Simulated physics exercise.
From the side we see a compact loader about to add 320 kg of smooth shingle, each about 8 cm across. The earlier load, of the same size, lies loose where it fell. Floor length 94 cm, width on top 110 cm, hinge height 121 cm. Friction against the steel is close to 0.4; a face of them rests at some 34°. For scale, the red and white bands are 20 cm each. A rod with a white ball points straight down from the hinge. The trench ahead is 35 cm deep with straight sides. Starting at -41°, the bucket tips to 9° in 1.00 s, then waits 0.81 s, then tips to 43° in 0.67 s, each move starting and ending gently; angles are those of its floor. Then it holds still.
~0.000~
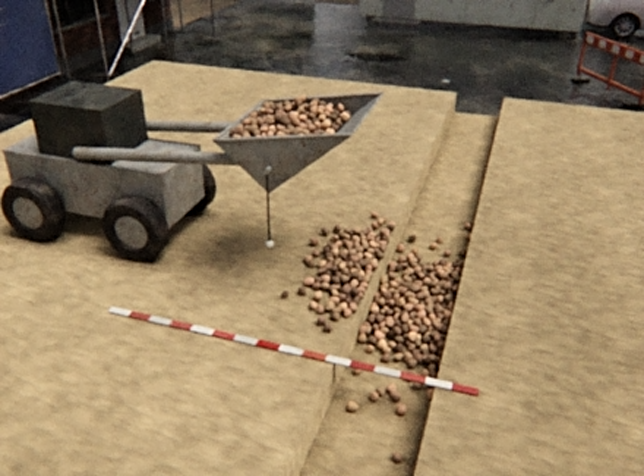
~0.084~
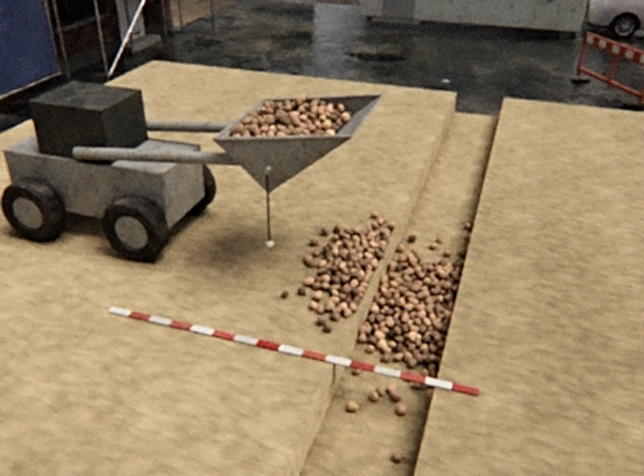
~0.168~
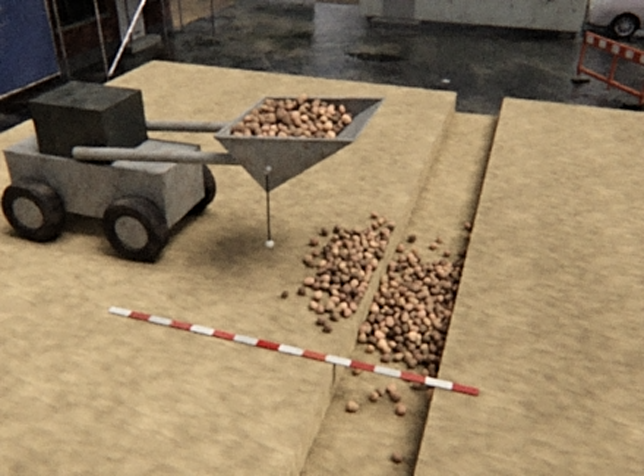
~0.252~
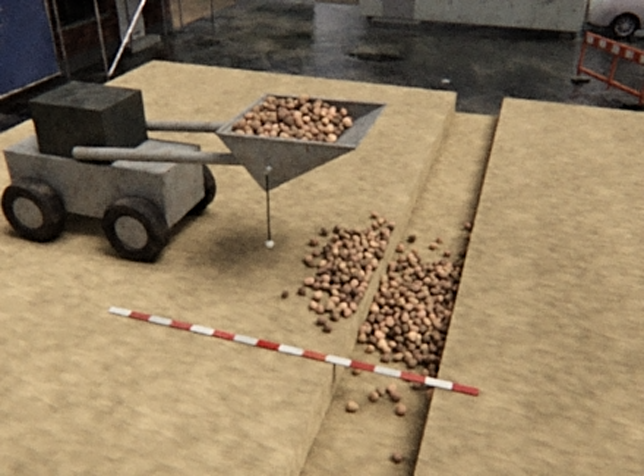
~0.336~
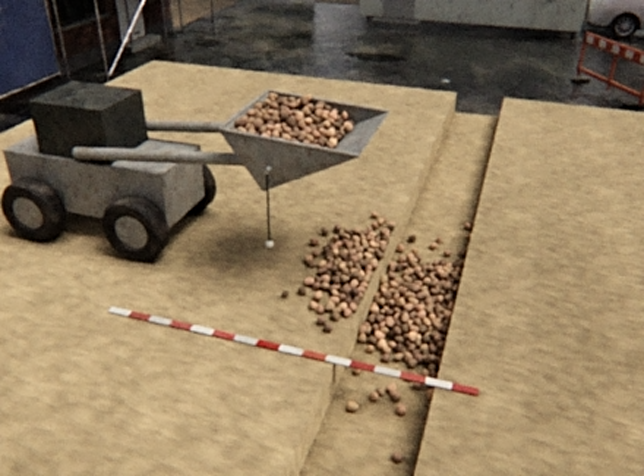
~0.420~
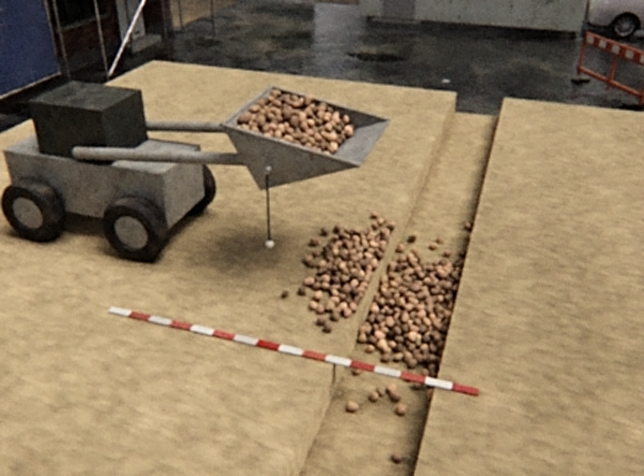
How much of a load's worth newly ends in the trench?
Some 88 per cent is added.
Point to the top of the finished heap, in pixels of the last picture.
Around (356, 256).
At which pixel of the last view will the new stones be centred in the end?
Near (401, 290).
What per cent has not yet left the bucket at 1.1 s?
About 100 per cent.
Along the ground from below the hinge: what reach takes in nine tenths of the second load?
About 150 cm.
After 0.8 s the floor is at 1°; in per cent of one load, 100 in the bucket, 33 short of the trench, 67 in the trench; the foremost stones are at (453, 303).
After 1.1 s the floor is at 9°; in per cent of one load, 100 in the bucket, 33 short of the trench, 67 in the trench; the foremost stones are at (453, 303).
After 2.9 s the floor is at 43°; in per cent of one load, 1 in the bucket, 58 short of the trench, 141 in the trench; the foremost stones are at (453, 306).
After 5.6 s the floor is at 43°; in per cent of one load, 0 in the bucket, 45 short of the trench, 155 in the trench; the foremost stones are at (452, 309). Net gain in the trench, 88.
